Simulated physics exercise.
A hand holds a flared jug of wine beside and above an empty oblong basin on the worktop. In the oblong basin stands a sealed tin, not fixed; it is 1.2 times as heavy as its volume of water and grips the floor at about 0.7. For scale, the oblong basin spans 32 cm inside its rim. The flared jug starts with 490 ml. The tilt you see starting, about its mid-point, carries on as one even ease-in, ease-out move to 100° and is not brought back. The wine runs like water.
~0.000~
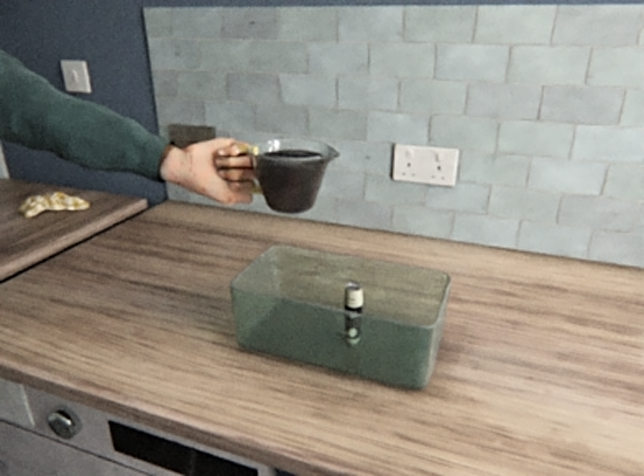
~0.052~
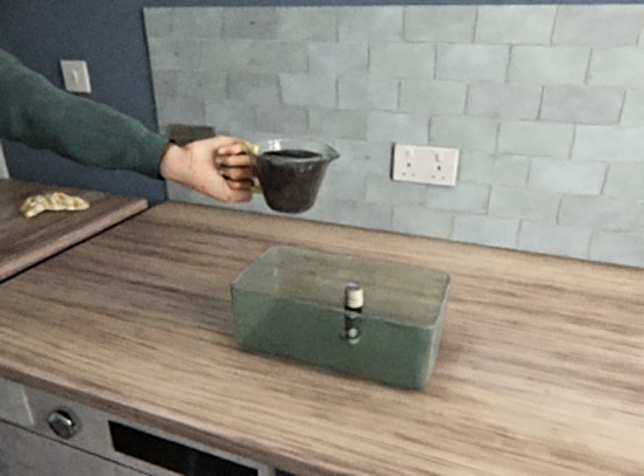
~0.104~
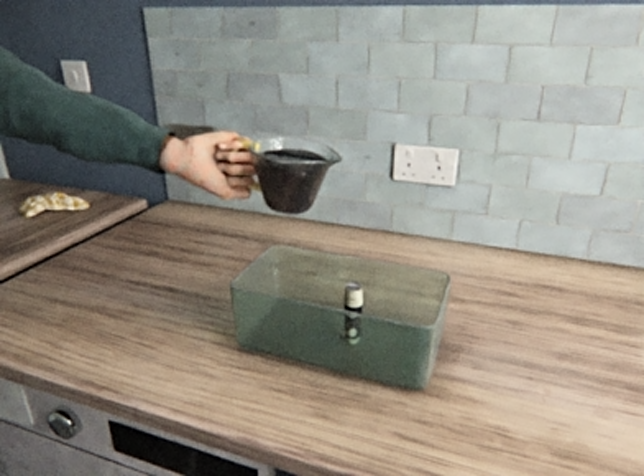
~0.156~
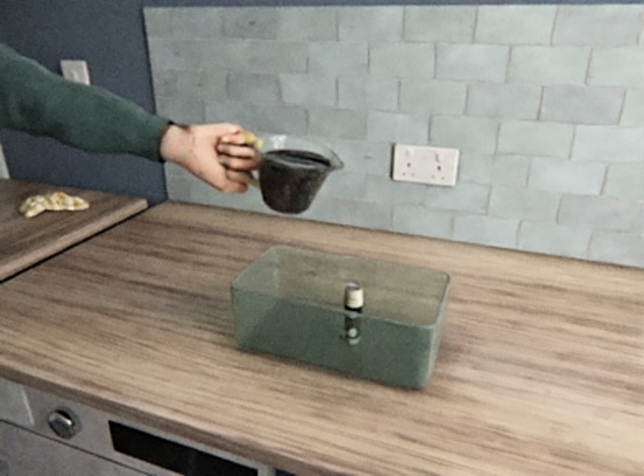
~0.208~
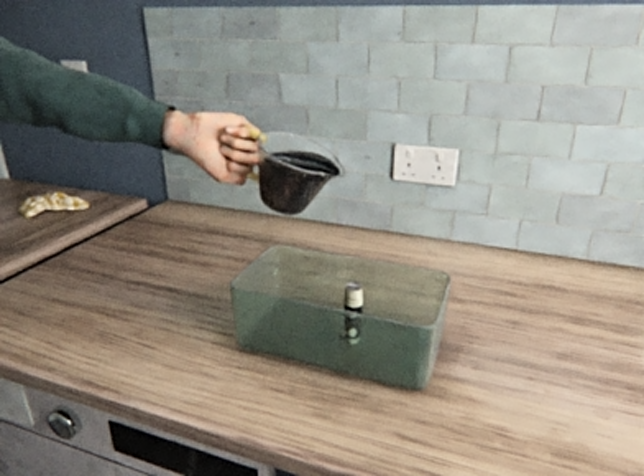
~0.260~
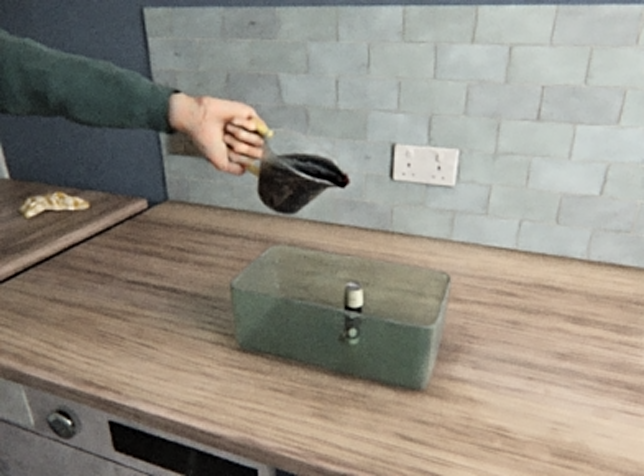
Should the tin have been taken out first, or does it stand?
The tin keeps standing.
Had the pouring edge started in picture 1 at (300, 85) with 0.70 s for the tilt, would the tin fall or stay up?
Then it goes over.
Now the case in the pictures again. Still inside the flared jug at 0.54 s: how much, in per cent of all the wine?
Near 34 in a hundred.
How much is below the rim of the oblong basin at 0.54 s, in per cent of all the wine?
Near 32 in a hundred.
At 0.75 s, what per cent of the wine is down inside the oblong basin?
Near 88 in a hundred.
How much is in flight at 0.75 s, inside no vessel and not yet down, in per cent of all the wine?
About 10 per cent.
By 0.54 s the tilt is 88° and 33 per cent is still to pour; the tin stands where it began.
By 0.75 s the tilt is 100° and 2 per cent is still to pour; the tin stands where it began.
By 0.96 s the tilt is 100° and 0 per cent is still to pour; the tin stands where it began.
By 1.20 s the tilt is 100° and 0 per cent is still to pour; the tin stands where it began.
At rest the tin stands where it began.
